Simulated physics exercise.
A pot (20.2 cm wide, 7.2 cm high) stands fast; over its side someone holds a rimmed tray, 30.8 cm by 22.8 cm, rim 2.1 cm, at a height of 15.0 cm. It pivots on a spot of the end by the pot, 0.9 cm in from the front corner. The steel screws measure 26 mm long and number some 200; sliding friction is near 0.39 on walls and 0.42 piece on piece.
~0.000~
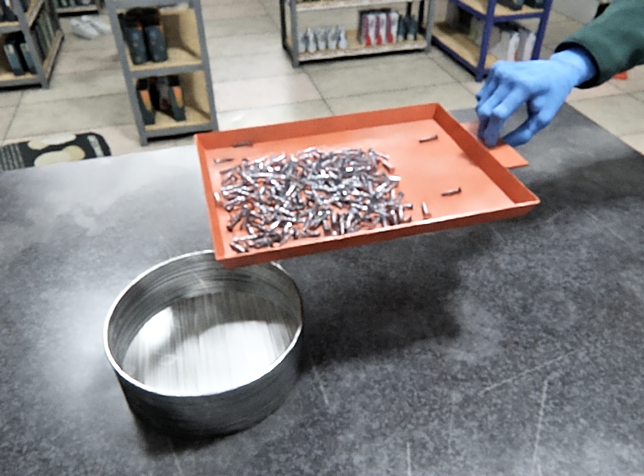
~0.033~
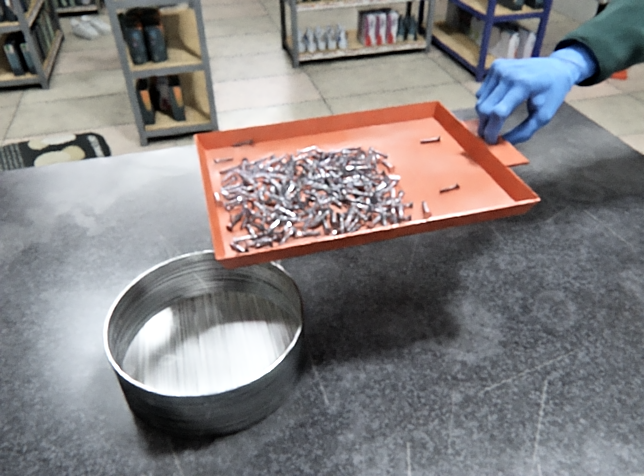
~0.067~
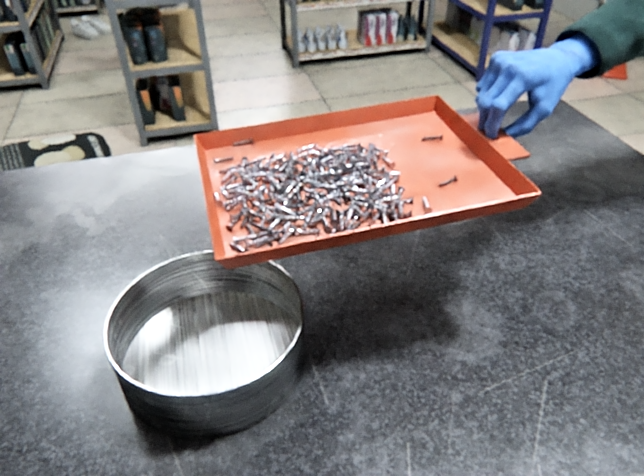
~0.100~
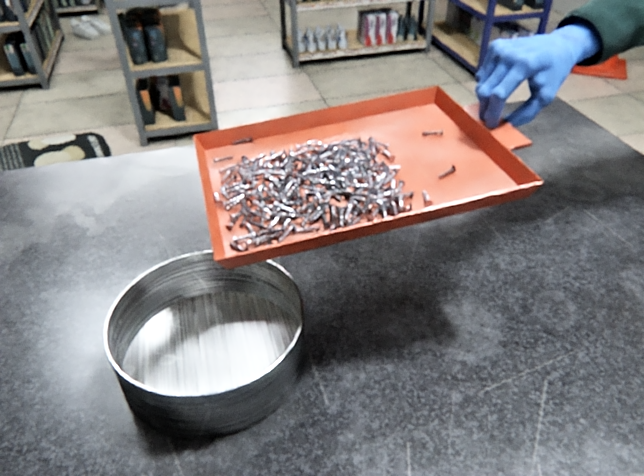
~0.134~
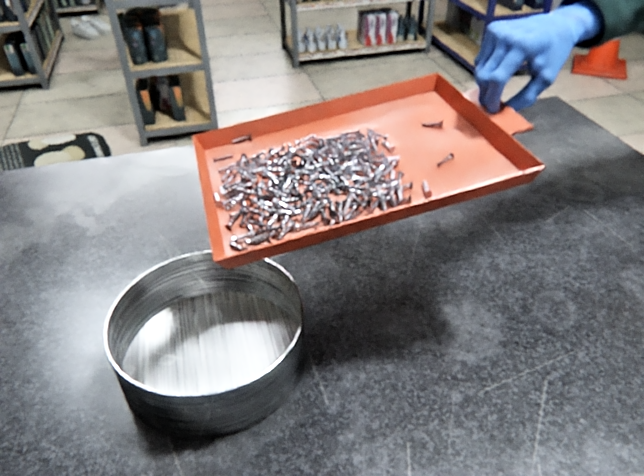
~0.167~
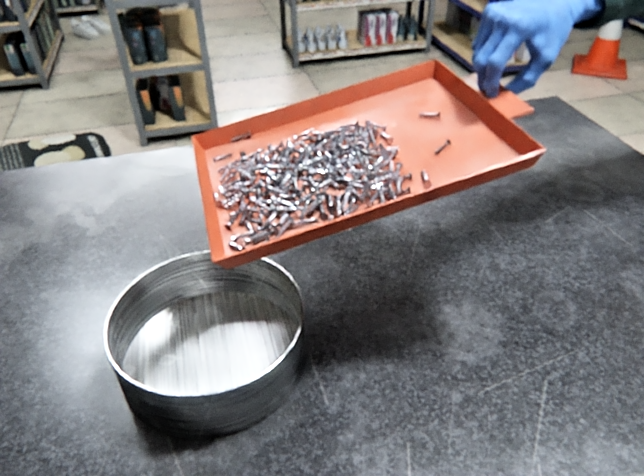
A blue-gloved hand held a shallow orange tray of small metal screws over the rim of a round metal pot, then raised the right end a little, tilting the tray down toward the left.
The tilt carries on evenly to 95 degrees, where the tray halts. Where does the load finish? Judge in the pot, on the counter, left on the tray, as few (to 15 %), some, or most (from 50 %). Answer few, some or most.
Pot: Most, counter: Some, tray: Few.
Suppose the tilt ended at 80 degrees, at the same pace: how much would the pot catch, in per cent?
Then about 60 per cent.
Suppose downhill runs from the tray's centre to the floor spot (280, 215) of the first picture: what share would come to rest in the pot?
Some 100 per cent.
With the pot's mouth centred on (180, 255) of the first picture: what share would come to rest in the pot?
Some 80 per cent.
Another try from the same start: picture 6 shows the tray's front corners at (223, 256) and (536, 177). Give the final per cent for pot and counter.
Pot 65, counter 35.
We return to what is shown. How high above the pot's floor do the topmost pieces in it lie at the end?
Roughly 2.0 cm.
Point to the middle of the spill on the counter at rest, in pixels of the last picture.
Around (159, 280).
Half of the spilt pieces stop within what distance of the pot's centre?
Some 16 cm.
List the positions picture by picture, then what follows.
In the first picture, tray tilt 0 degrees, front corners at (225, 252) and (529, 198); middle of the pieces at (313, 190); pot at (206, 313).
In the second picture, tray tilt 0 degrees, front corners at (225, 252) and (529, 196); middle of the pieces at (313, 189).
In the third picture, tray tilt 2 degrees, front corners at (224, 252) and (530, 190); middle of the pieces at (313, 187).
In the fourth picture, tray tilt 4 degrees, front corners at (223, 252) and (532, 179), lowest corner left front; middle of the pieces at (313, 184).
In the fifth picture, tray tilt 8 degrees, front corners at (222, 252) and (533, 164), lowest corner left front; middle of the pieces at (312, 179).
In the sixth picture, tray tilt 11 degrees, front corners at (221, 253) and (534, 148), lowest corner left front; middle of the pieces at (310, 174); pot at (206, 313). Its pace works out near 105 degrees a second.
After 0.56 s, tilt 52 degrees; the tray holds 100 %, the pot 0 %.
After 0.82 s, tilt 79 degrees; the tray holds 45 %, the pot 15 %.
After 1.19 s, tilt 95 degrees; the tray holds 0 %, the pot 60 %.
By 1.9 s all is still; pot 60 %, counter 40 %, tray 0 %.
